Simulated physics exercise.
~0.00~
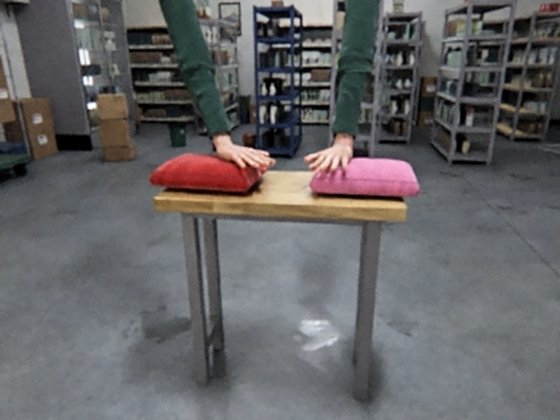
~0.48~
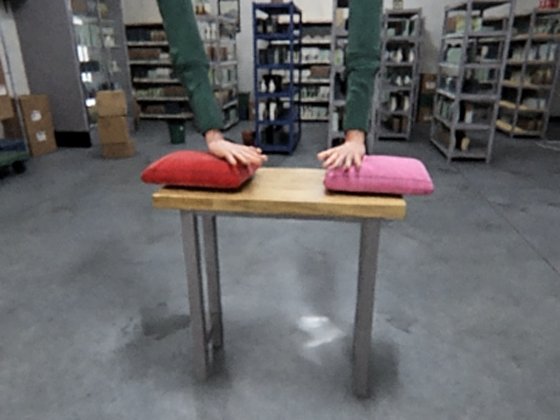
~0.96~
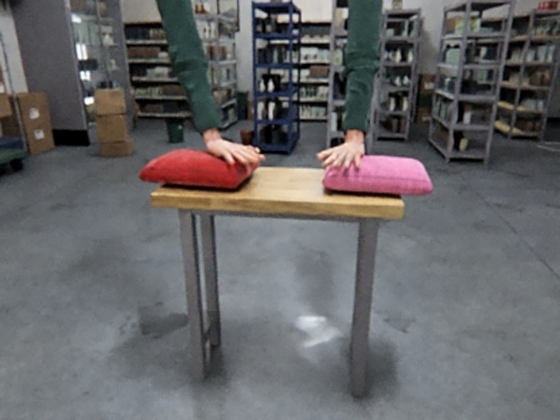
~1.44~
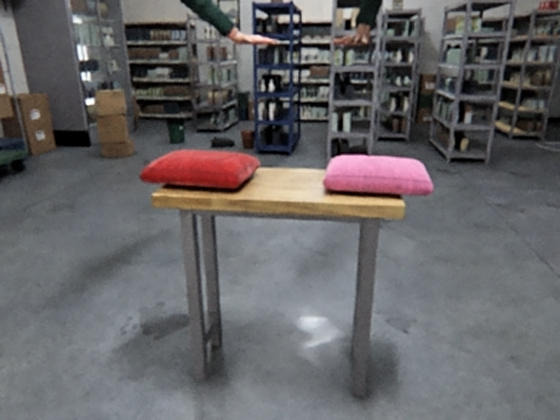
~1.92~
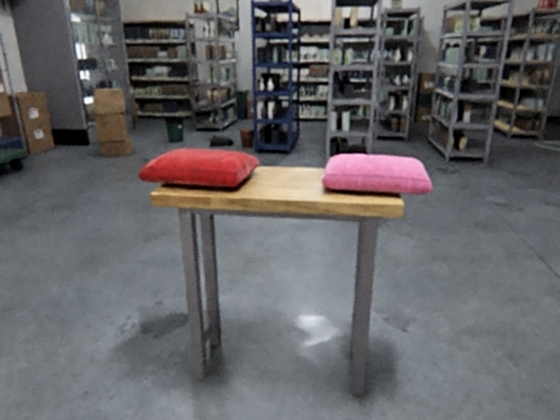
Two hands push a red bag and a pink sack slightly apart on a table, then withdraw.
